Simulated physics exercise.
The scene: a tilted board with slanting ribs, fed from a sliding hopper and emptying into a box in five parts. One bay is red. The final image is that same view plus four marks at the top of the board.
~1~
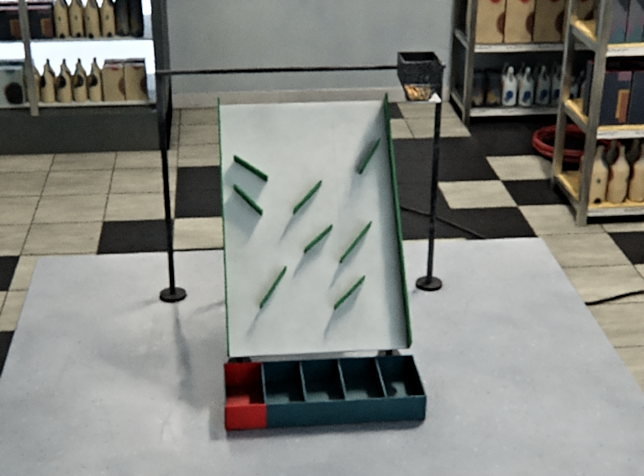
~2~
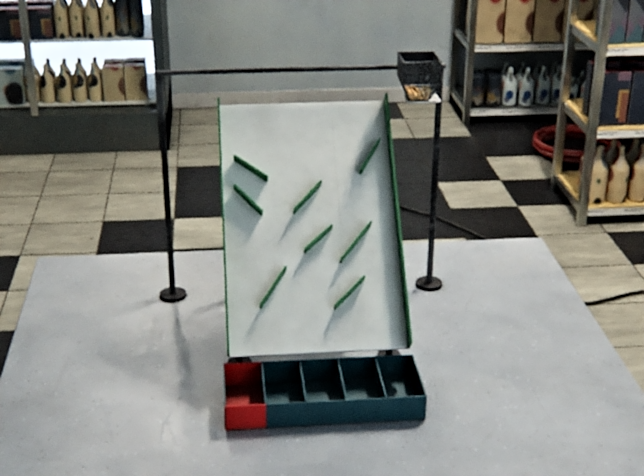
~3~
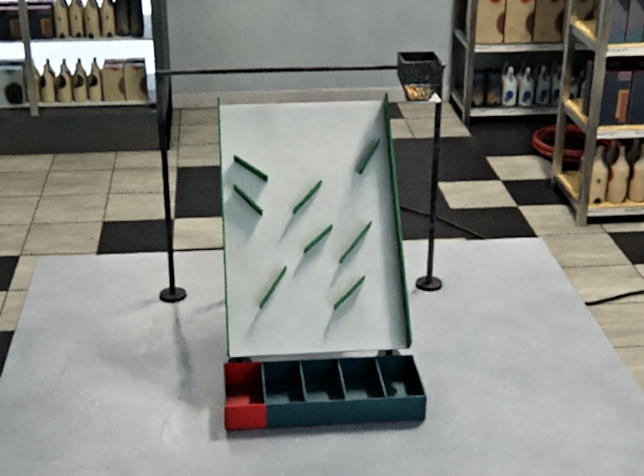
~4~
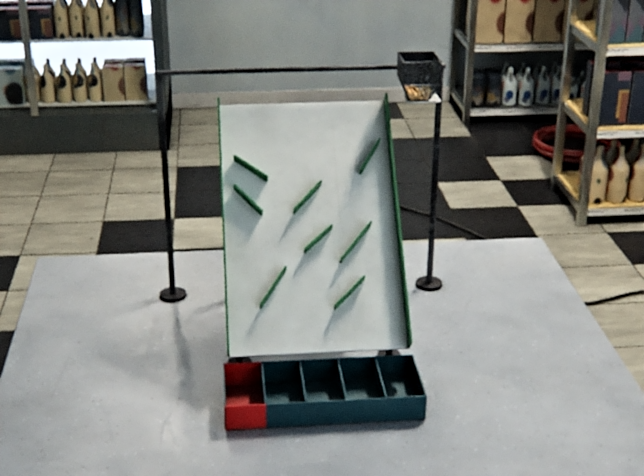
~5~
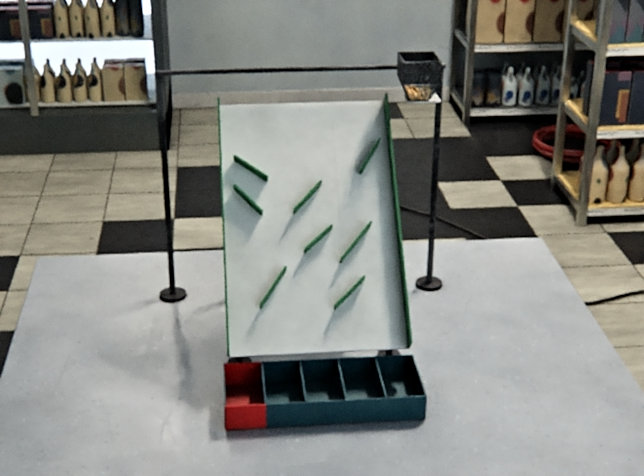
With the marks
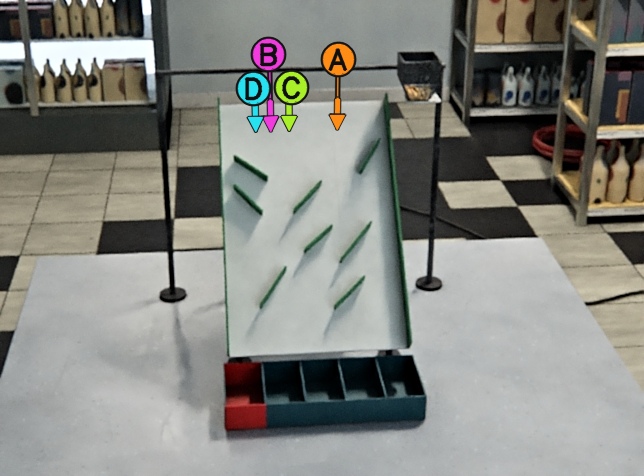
Nothing visibly moves, neither the small dark hopper at the right end of a black rail nor the camera, which looks slightly down on a grey surface in a shop-like room with a checkered floor. A pale tilted board with green edges and slanting green ribs stands in the centre, above a five-part box, its leftmost bay red and the others dark teal. Shelves of bottles and boxes stay still behind.
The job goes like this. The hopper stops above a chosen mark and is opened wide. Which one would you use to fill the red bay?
C.
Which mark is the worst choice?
Here it is mark A.
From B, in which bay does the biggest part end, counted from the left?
It is the first one.
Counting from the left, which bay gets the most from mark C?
It is the first one.
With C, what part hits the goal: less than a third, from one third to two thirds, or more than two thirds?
Mark C gives more than two thirds.
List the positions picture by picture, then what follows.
The first picture shows hopper near (418, 91), dried chickpeas, door shut.
The second picture shows ribs (234, 155) to (268, 177), (361, 169) to (380, 138), (234, 184) to (262, 211).
The third picture shows ribs (294, 209) to (321, 180), (305, 249) to (332, 224), (341, 259) to (371, 221).
The fourth picture shows ribs (261, 305) to (286, 266), (335, 306) to (365, 276).
The fifth picture shows red bay near (246, 415), number 1 of 5 from the left.
On the marked copy, mark A meets the board at (337, 124); mark B meets the board at (270, 126); mark C meets the board at (289, 125); mark D meets the board at (255, 126).
Choosing A, close to a quarter in the red bay, the bulk in other bays, only a few outside the box.
Choosing B, close to two thirds in the red bay, close to a quarter in other bays, a small share outside the box.
Choosing C, the bulk in the red bay, a small share in other bays, a small share outside the box.
Choosing D, close to two thirds in the red bay, close to a quarter in other bays.
